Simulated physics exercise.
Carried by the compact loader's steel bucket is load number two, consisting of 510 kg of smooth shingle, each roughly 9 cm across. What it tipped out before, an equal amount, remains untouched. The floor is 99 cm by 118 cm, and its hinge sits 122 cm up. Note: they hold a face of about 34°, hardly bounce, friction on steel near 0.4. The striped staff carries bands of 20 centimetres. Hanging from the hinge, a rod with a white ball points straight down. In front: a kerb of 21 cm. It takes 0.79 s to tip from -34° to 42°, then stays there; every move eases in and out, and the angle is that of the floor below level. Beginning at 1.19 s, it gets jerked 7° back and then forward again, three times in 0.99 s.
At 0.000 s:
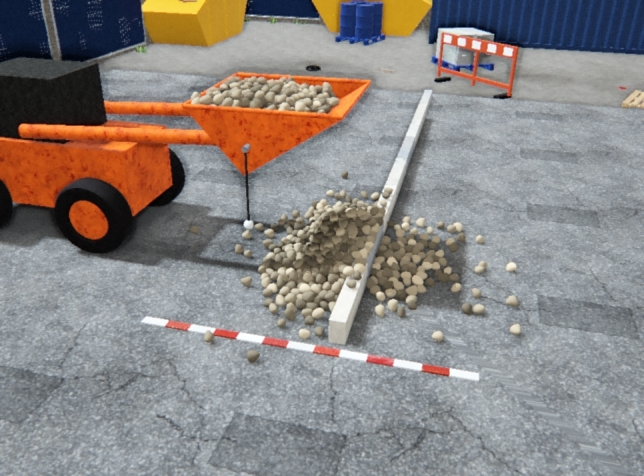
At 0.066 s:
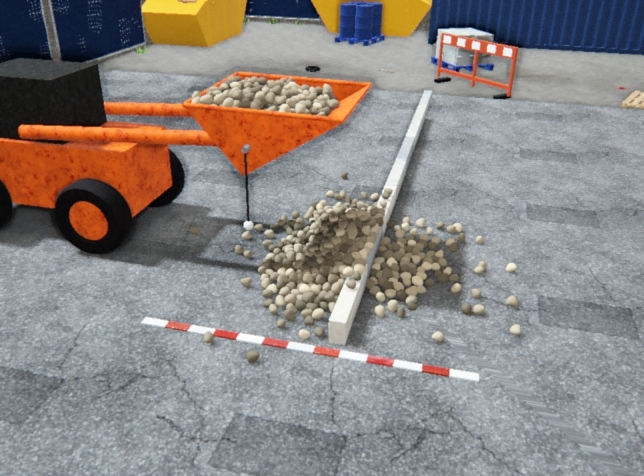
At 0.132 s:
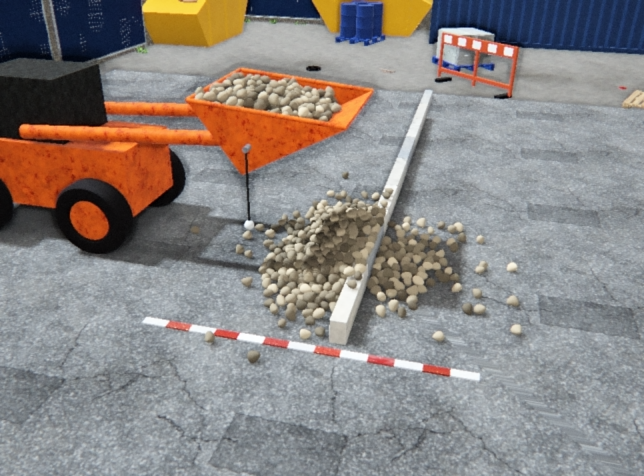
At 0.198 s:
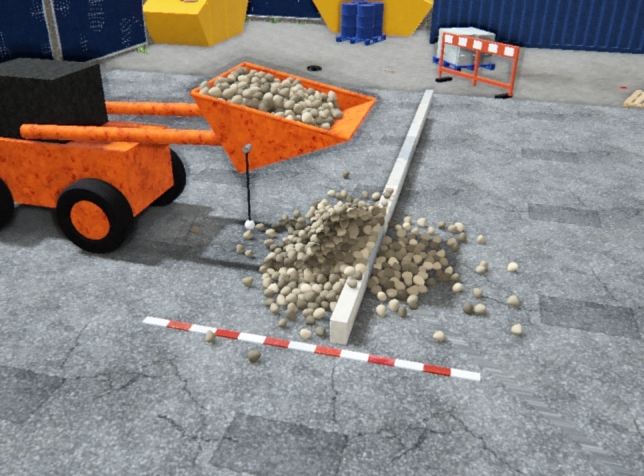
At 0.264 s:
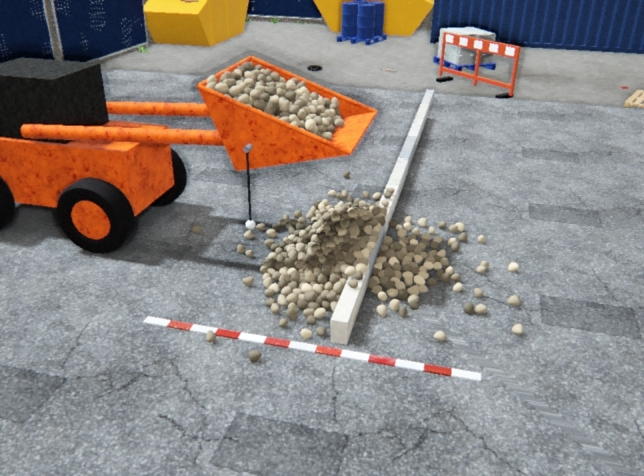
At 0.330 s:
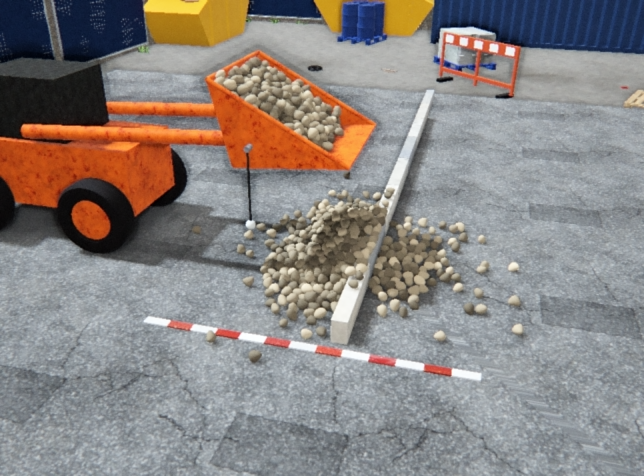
The clip opens on an orange loader holding a bucket of rounded stones beside a pile heaped across a pale kerb, behind a red-and-white striped staff. After barely moving, the bucket steadily rotates, its front lip lowering toward the right while the stones shift slightly inside and the pile stays still.
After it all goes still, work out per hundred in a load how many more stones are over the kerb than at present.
Around 57 stones per hundred.
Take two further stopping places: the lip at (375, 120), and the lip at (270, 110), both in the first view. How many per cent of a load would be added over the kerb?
Some 90 percent, and then 0 percent.
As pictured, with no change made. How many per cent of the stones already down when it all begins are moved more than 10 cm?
I'd put it at about 20 per cent.
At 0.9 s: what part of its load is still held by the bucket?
Near 70 per cent of the load is held.
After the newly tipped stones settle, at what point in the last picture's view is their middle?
I'd put their centre close to (386, 250).
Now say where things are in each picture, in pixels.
The first frame shows lip at (343, 118), floor tilted -34°, highest stones at (259, 85). The earlier load is highest near (355, 232), 30 cm above ground level, 82 % on this side of the kerb, 18 % over the kerb.
The second frame shows lip at (343, 121), floor tilted -32°, highest stones at (253, 83); the stones move at 0.2 m/s on average.
The third frame shows lip at (346, 128), floor tilted -28°, highest stones at (246, 81); the stones move at 0.3 m/s on average.
The fourth frame shows lip at (349, 139), floor tilted -22°, highest stones at (244, 77); the stones move at 0.5 m/s on average.
In the fifth frame, the bucket is at -14°, its lip at (351, 153); the top of the load is at (250, 72); the stones move at 0.6 m/s on average.
In the sixth frame, the bucket is at -5°, its lip at (349, 169); the top of the load is at (256, 68); the stones move at 0.6 m/s on average.
After 0.6 s the floor is at 30°; in per cent of one load, 100 in the bucket, 82 on this side of the kerb, 18 over the kerb; the foremost stones are at (494, 282).
After 0.9 s the floor is at 42°; in per cent of one load, 68 in the bucket, 114 on this side of the kerb, 18 over the kerb; the foremost stones are at (494, 282).
After 2.6 s the floor is at 42°; in per cent of one load, 0 in the bucket, 125 on this side of the kerb, 75 over the kerb; the foremost stones are at (580, 306).
After 5.4 s the floor is at 42°; in per cent of one load, 0 in the bucket, 125 on this side of the kerb, 75 over the kerb; the foremost stones are at (580, 306). Net gain over the kerb, 57.
